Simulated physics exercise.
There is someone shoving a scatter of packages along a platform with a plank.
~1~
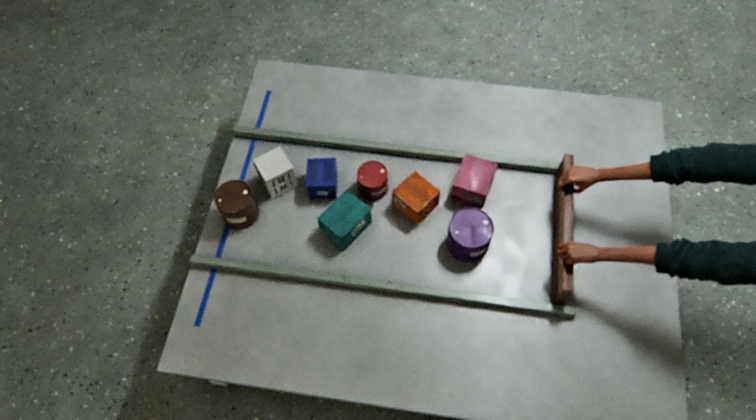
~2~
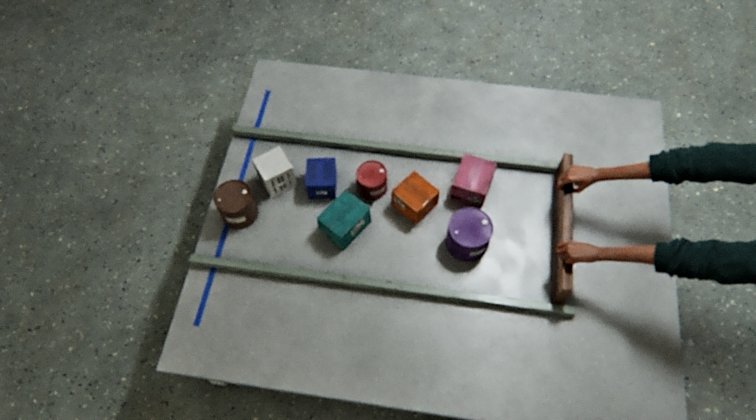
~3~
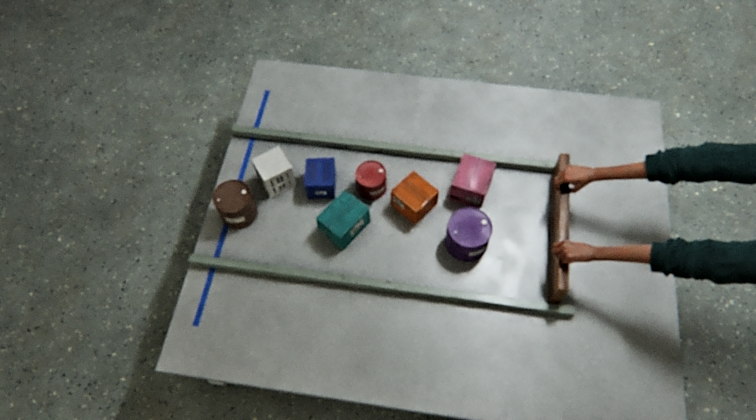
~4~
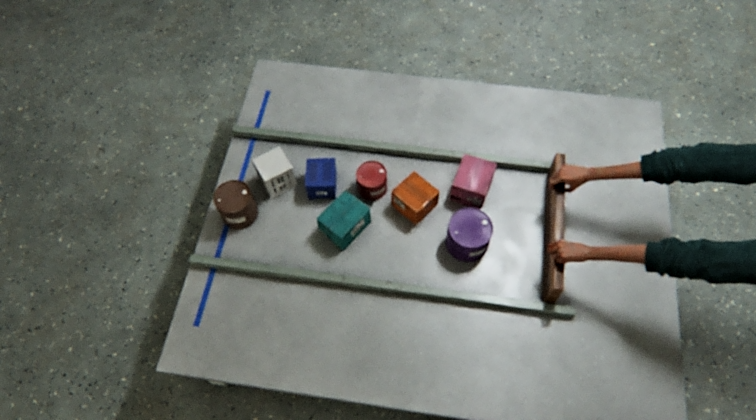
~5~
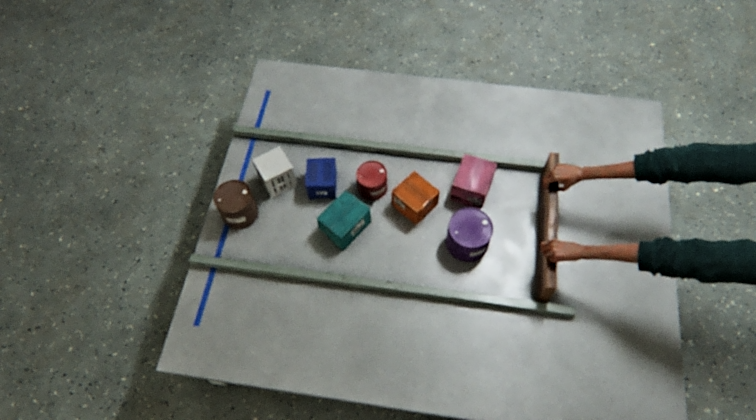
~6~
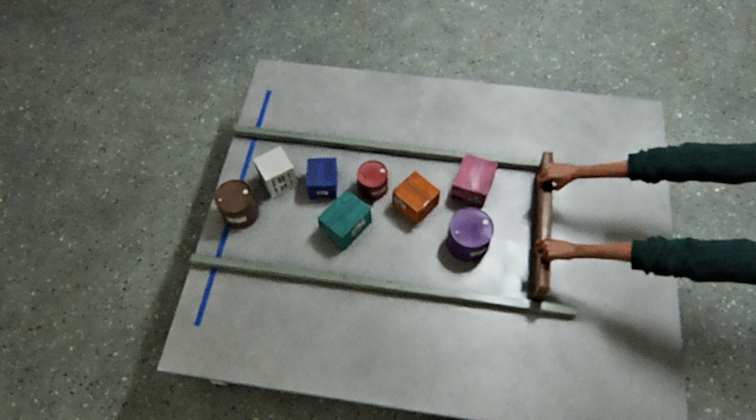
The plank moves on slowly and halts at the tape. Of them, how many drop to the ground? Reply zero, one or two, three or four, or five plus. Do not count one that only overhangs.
Five plus.
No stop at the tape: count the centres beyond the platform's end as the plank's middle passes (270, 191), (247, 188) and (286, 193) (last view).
The numbers past the end are 3, 6 and 2.
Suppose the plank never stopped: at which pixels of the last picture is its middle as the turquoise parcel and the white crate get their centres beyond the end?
With the turquoise parcel it sits around (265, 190), with the white crate around (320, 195).
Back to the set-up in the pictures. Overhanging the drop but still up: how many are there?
2 of them.
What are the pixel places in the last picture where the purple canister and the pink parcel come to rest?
Taking them in turn, first comes (207, 205), then (232, 143).
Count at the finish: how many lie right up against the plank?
2 of them.
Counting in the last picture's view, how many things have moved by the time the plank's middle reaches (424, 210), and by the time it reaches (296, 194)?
At first I count 4, and then 8.
Soon after, none off yet; brown canister at rest near (237, 205); white crate at rest near (276, 172); blue tote at rest near (322, 178).
Then, none off yet; brown canister at rest near (236, 205); white crate moved about its own width near (232, 164); blue tote moved well along near (267, 171).
At rest, the number that fall off is five or more; fallen, orange parcel, red canister, turquoise parcel, blue tote, white crate and brown canister.
